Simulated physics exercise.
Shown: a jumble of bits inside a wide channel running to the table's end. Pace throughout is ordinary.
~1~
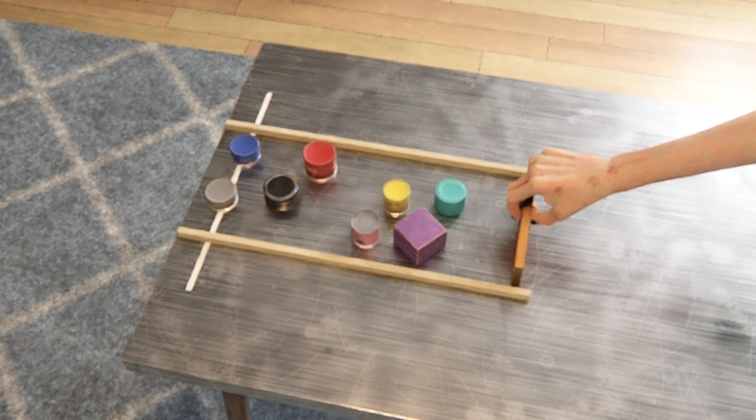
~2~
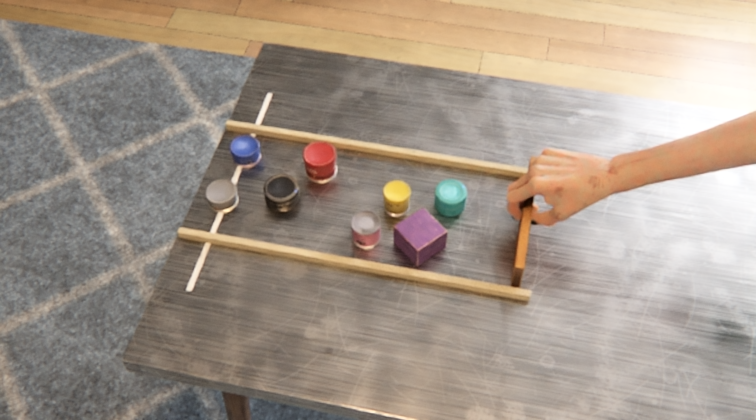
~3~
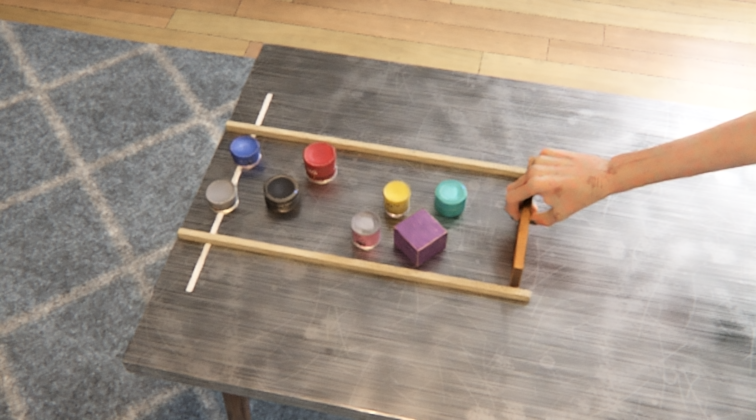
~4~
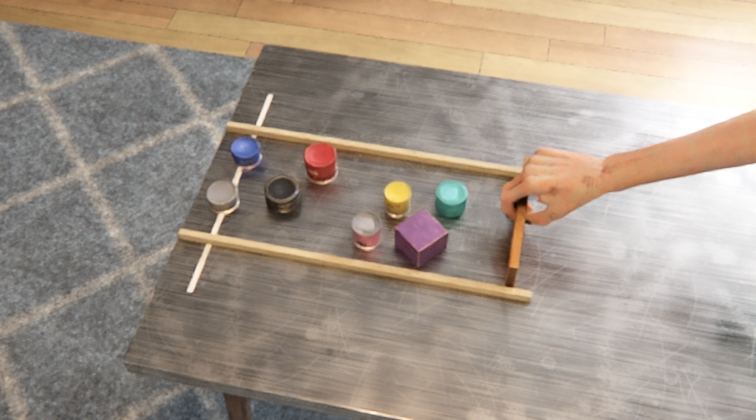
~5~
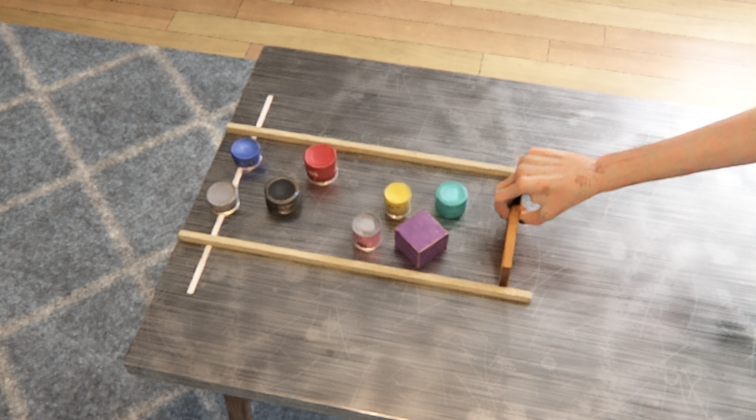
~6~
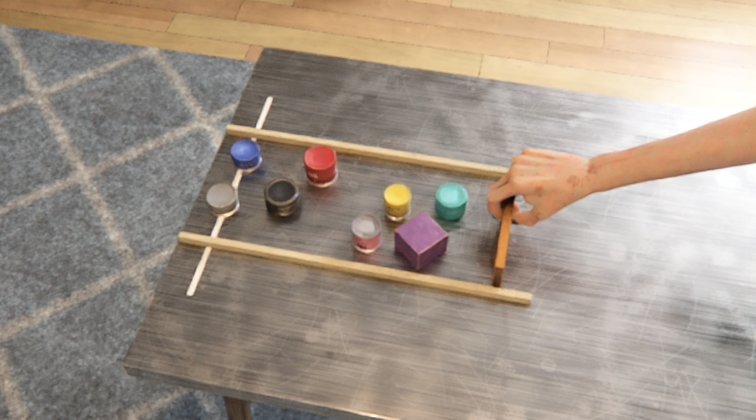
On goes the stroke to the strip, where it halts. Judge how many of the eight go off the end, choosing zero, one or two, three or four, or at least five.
Dropped off the end are no fewer than three and no more than four.
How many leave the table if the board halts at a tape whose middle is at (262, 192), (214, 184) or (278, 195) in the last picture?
1, 8, 0.
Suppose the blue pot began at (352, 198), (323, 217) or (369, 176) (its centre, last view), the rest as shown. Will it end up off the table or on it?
Taking the spots in turn, it gets knocked off, then gets knocked off, then stays put.
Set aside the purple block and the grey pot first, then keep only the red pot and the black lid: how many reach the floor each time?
That makes 2 fallen, then 2 fallen in the other try.
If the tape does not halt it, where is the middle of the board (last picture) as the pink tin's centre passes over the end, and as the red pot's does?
The middle sits near (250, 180) for the first and near (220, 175) for the other.
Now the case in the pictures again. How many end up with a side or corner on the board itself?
I count 4 of them.
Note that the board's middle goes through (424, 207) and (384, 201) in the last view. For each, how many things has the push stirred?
Counts: 4, 4.
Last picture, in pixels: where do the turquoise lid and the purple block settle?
Turquoise lid: About (224, 164); purple block: About (199, 213).
Soon after, none off yet; grey pot at rest near (222, 200); blue pot at rest near (246, 155); black lid at rest near (282, 197).
After that, none off yet; grey pot displaced about its own width near (204, 196); blue pot at rest near (246, 155); black lid displaced about its own width near (236, 191).
In the end, the number that fall off is three or four; gone, pink tin, black lid, blue pot and grey pot.
